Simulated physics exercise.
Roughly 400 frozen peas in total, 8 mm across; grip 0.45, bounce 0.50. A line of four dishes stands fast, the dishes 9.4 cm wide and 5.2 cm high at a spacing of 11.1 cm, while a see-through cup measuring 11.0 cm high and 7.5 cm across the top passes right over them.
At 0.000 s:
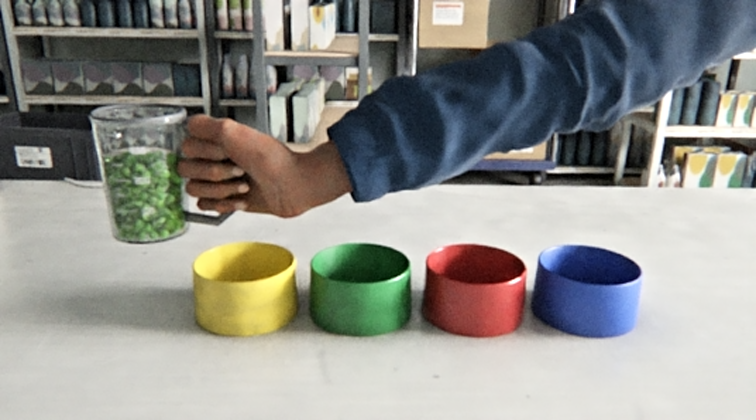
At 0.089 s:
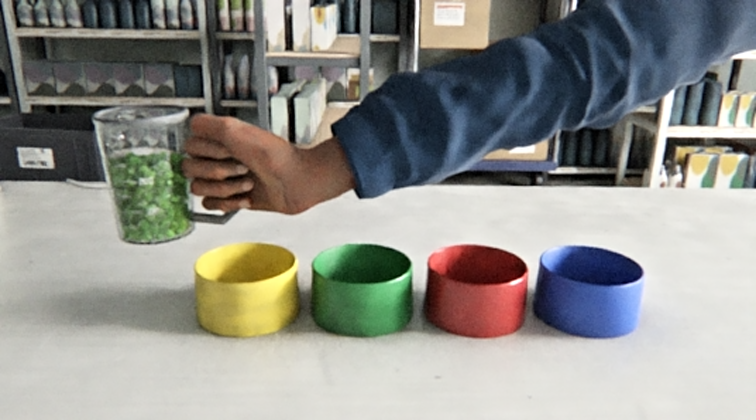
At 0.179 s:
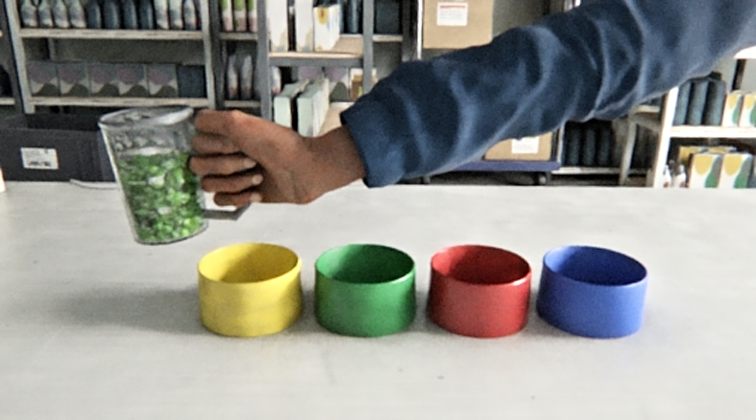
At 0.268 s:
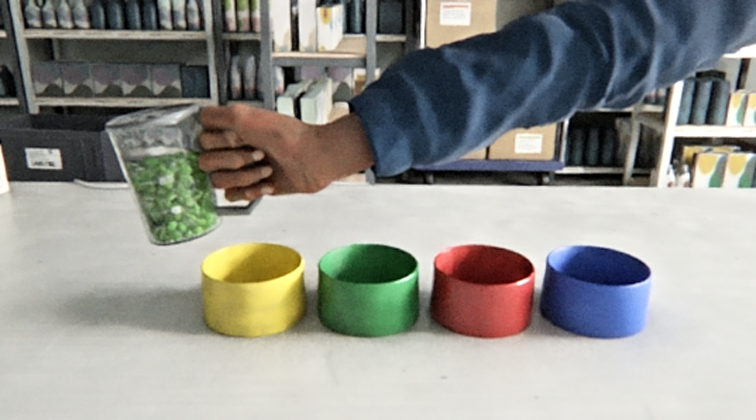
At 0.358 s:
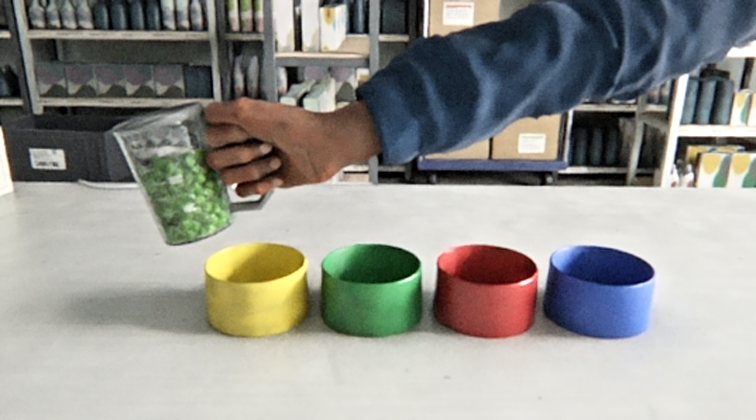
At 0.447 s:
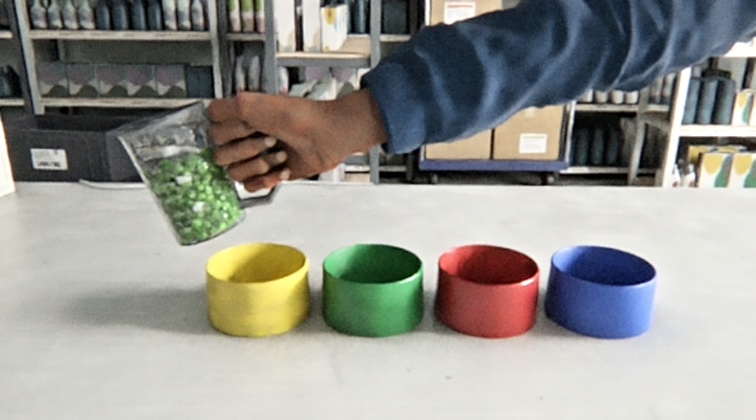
At first, a hand in a blue sleeve holds a clear cup of green pieces upright, above and left of a row of yellow, green, red and blue dishes. The hand then moves slightly right while gradually tilting the cup, its top leaning left and the pieces still inside.
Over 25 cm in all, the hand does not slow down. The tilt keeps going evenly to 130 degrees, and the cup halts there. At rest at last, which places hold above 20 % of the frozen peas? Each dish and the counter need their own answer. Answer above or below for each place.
Red: Below, blue: Below, green: Below, yellow: Above, counter: Below.
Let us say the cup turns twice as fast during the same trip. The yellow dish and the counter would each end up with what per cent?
Yellow 30; counter 70.
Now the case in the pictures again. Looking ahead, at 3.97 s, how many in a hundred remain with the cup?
Approx. 0 % - an estimate.
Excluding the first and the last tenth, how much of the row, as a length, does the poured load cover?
Roughly 6 cm of the row.
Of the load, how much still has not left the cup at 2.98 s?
Close to 0 in a hundred.
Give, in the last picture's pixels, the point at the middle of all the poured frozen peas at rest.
(264, 288) or so.
After 1.97 s, tilt 97 degrees; cup holds 100 %.
After 2.98 s, tilt 130 degrees; cup holds 0 %, yellow 95 %.
Then, at 3.97 s, tilt 130 degrees; cup holds 0 %, yellow 95 %.
By 4.3 s all is still; red 0 %, blue 0 %, green 0 %, yellow 95 %, counter 5 %.
